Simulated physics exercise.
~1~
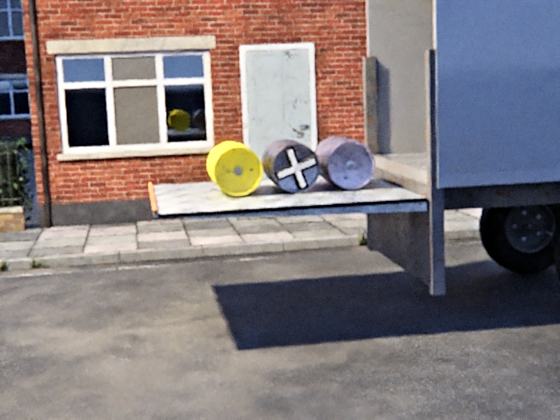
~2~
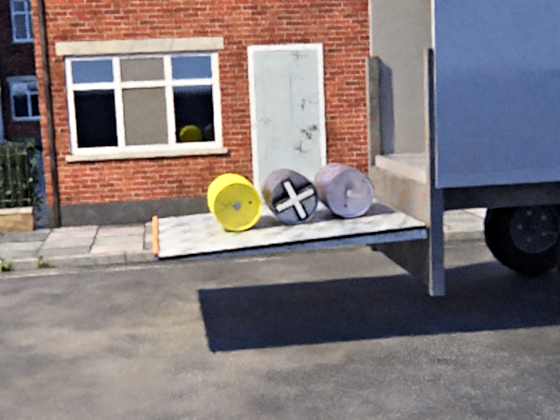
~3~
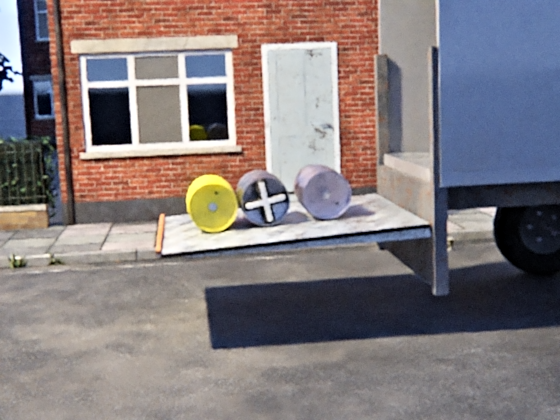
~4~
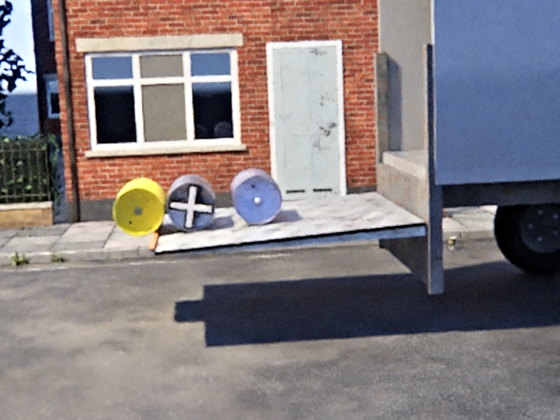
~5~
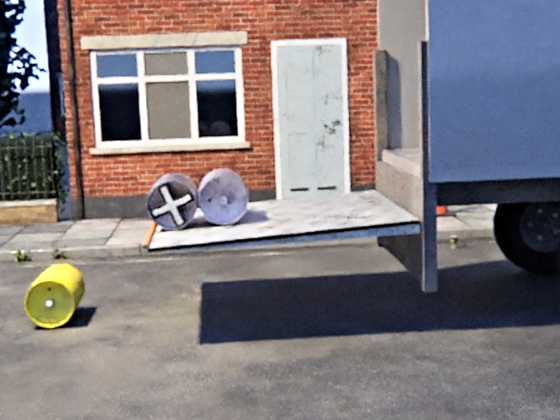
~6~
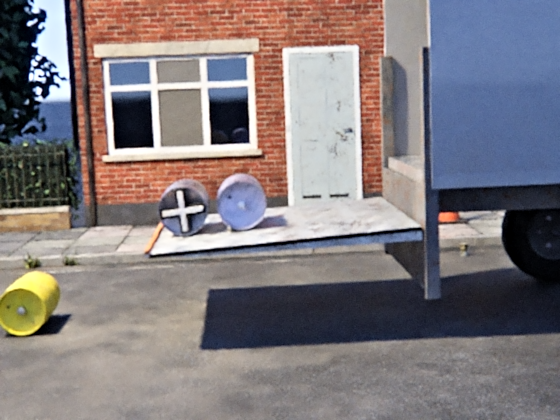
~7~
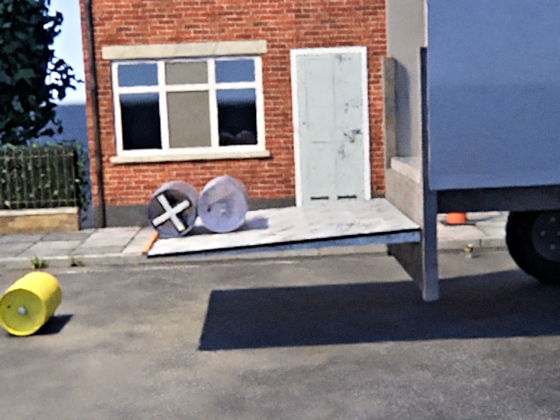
Three kegs, one yellow, one dark with a white cross and one pale grey, lie on their sides on the tail-lift of a lorry at right, seen from across the road before a brick house. The platform lowers a little and tilts down to the left, and the kegs roll that way. The yellow one leads, goes over the orange-edged stop and drops to the road. The crossed and grey kegs stay on the plate, shifting slightly back and forth near its edge. The view drifts slightly sideways, and the yellow keg ends lying on the tarmac at far left.
